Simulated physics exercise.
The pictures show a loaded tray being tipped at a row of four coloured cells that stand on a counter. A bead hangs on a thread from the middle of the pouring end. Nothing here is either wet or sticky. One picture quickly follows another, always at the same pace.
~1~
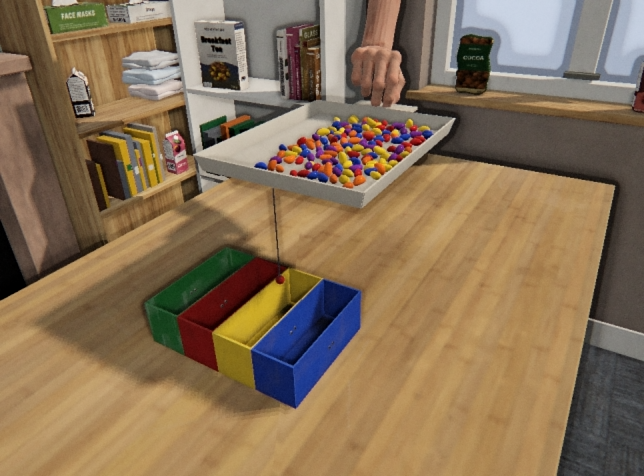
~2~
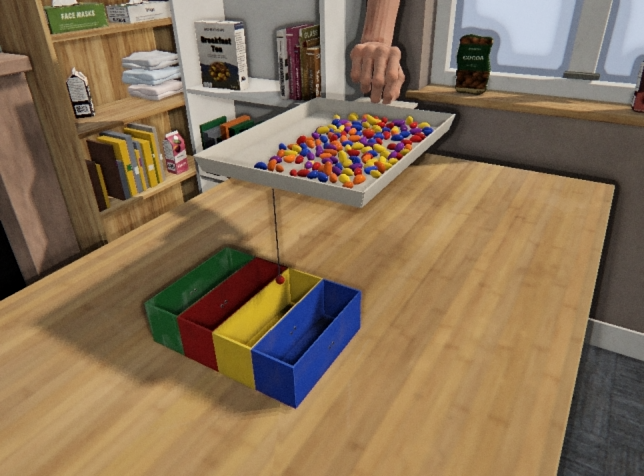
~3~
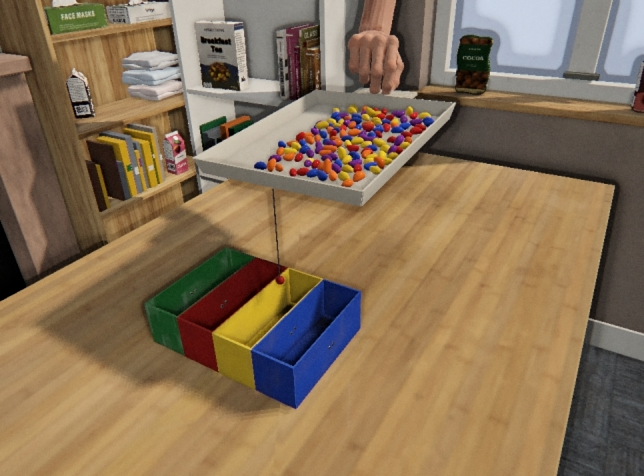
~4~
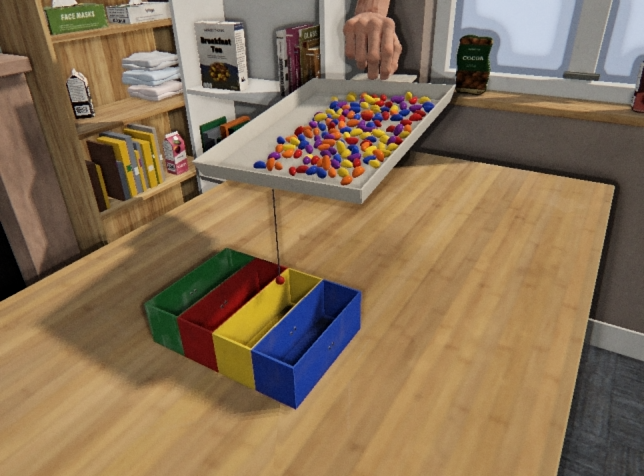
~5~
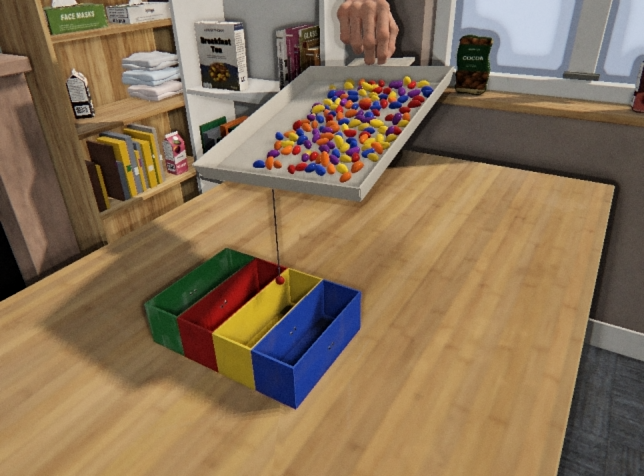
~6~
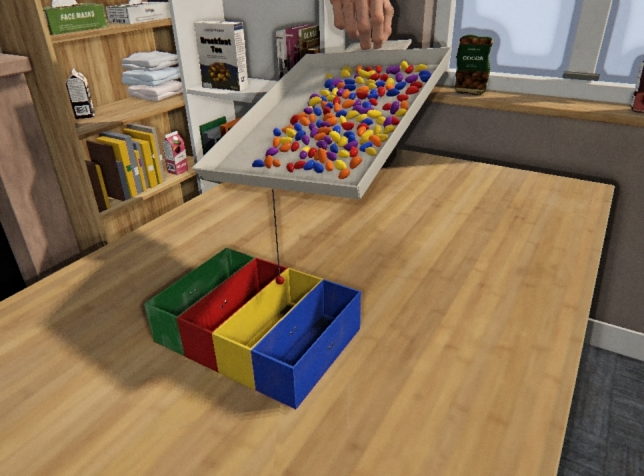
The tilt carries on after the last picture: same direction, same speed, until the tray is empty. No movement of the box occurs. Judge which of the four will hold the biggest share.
I would say the green cell.
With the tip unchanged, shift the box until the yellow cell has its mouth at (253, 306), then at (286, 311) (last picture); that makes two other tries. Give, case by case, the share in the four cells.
In order: 100 per cent and 70 per cent.
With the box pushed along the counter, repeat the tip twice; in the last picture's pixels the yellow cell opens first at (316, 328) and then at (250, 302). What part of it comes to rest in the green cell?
It comes to roughly 20 per cent in one try and roughly 30 per cent in the next.
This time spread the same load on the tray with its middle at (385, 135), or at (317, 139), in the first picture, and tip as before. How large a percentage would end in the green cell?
Near 30 and 50 percent respectively.
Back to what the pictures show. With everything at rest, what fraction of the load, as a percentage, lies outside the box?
Roughly 10 percent.
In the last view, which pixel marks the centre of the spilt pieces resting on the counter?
Estimate: About (89, 340).
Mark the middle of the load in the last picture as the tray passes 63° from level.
Near the pixel (254, 150).
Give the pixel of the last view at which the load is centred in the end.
Near (211, 320), more or less.
Soon, tray tipped steeply; nearly all on the tray; a stray few falling or outside the box.
A while on, tray tipped past a quarter turn; about a quarter on the tray; about a quarter in the green cell; a small part in the red cell; a small part in the yellow cell; about a third falling or outside the box.
Towards the end, tray tipped past a quarter turn; about half in the green cell; about a quarter in the red cell; a small part in the yellow cell; a stray few in the blue cell; a small part falling or outside the box.
Finally, tray tipped past a quarter turn; about half in the green cell; about a quarter in the red cell; a small part in the yellow cell; a stray few in the blue cell; a small part outside the box.
